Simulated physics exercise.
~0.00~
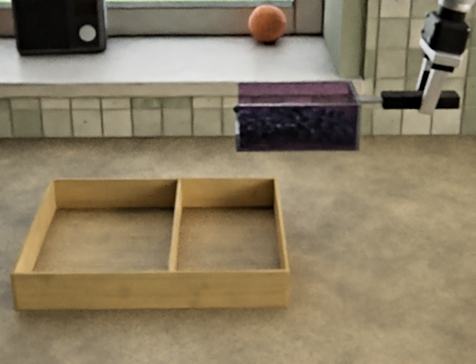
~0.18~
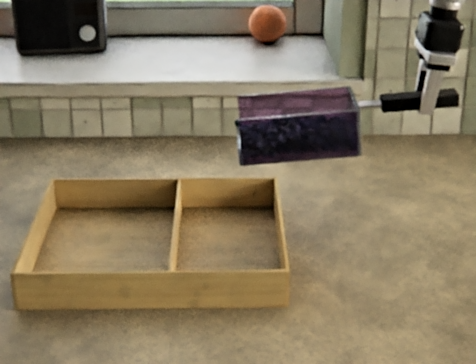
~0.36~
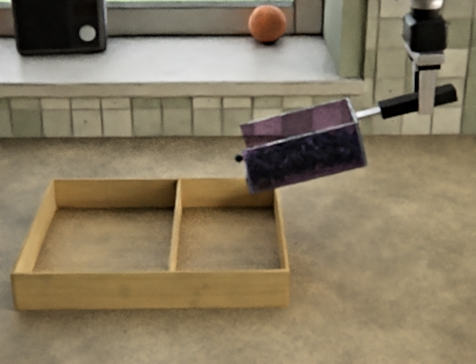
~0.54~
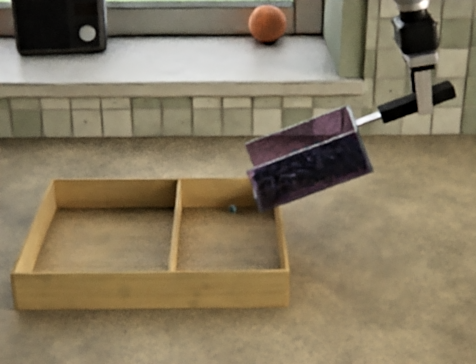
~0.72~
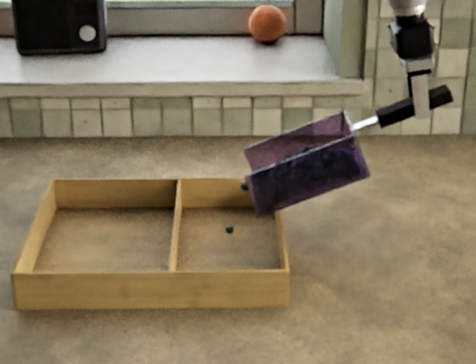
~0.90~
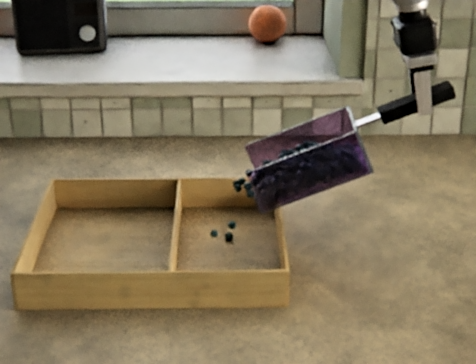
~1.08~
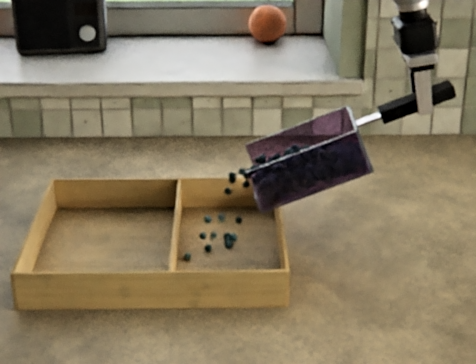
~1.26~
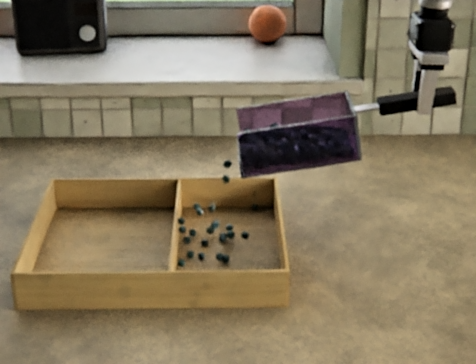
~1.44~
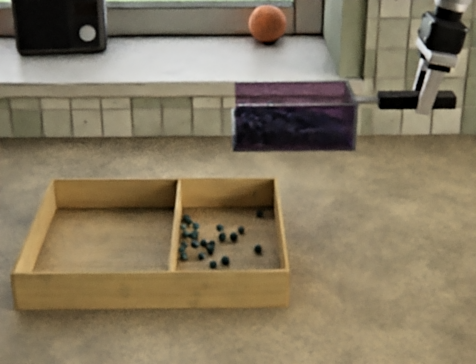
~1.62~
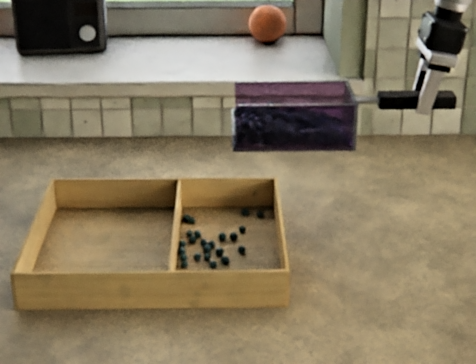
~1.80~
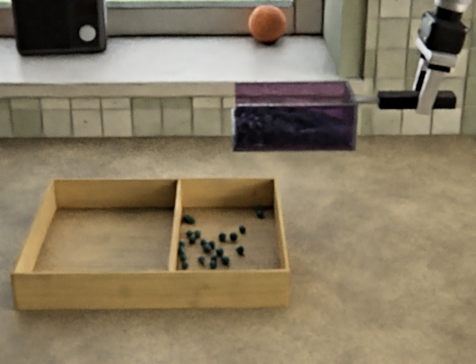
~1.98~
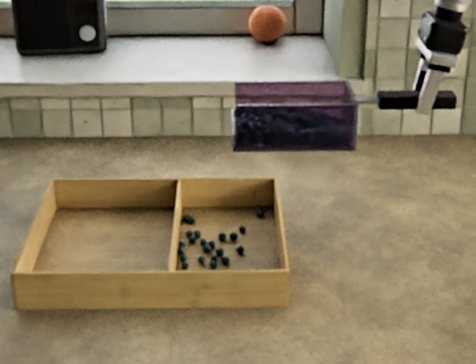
A purple see-through box of dark beads, held by a robot gripper, dipped and tilted left over a divided wooden tray, spilling a small scattering into the right-hand section before it levelled and rose, still holding most of its beads.
